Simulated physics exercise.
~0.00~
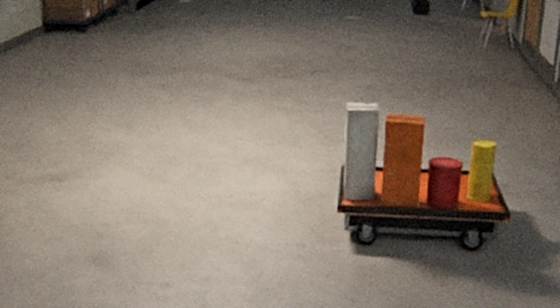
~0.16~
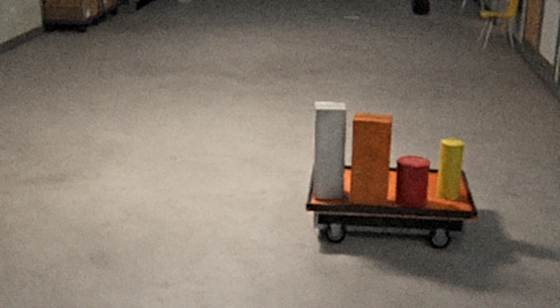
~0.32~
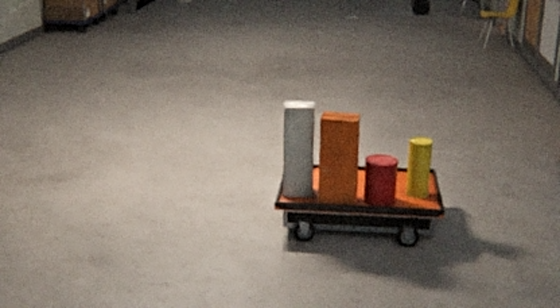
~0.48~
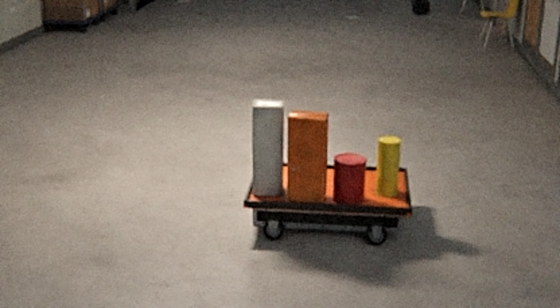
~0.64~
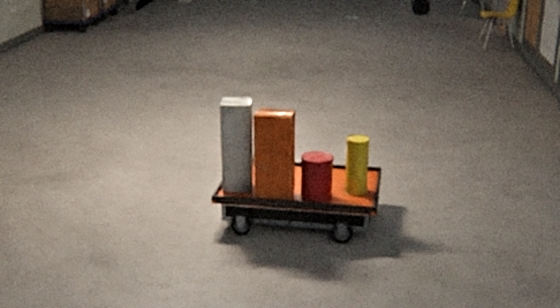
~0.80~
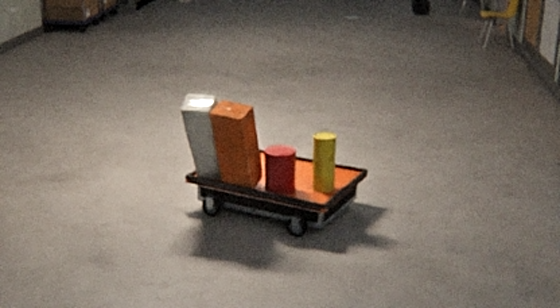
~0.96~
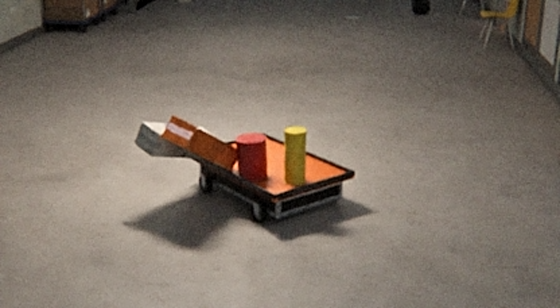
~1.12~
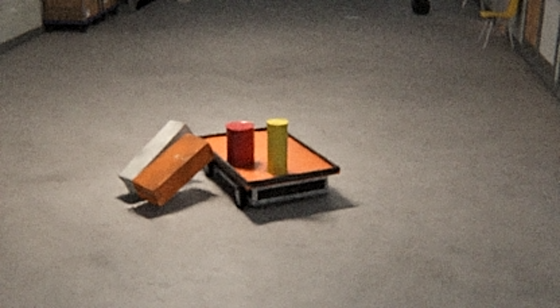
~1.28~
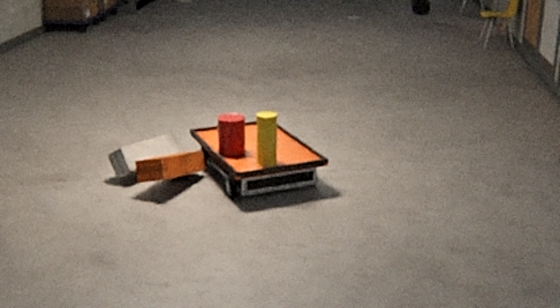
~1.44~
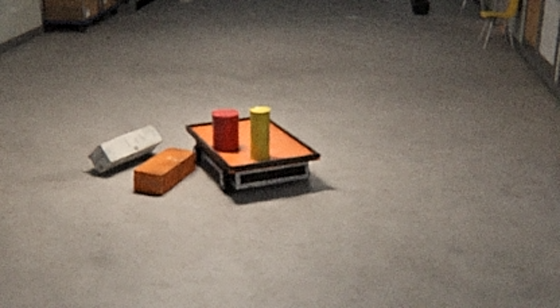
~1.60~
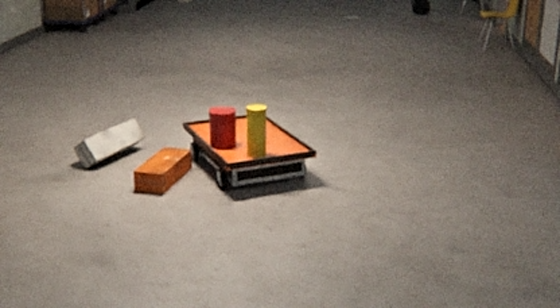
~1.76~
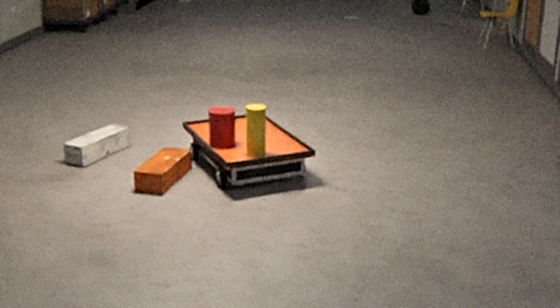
A low orange cart with a dark rim stands at the right of a wide grey floor, seen from slightly above, with a yellow chair in the far background. It carries, from left to right, a tall white box, a tall orange box, a short red pail and a slim yellow canister. The cart rolls steadily left, then swings away into the distance as both boxes tip over its left edge. They tumble onto the floor, and the white box rolls farther left. The cart stops near the centre with the pail and canister still upright aboard, both boxes lying to its left.
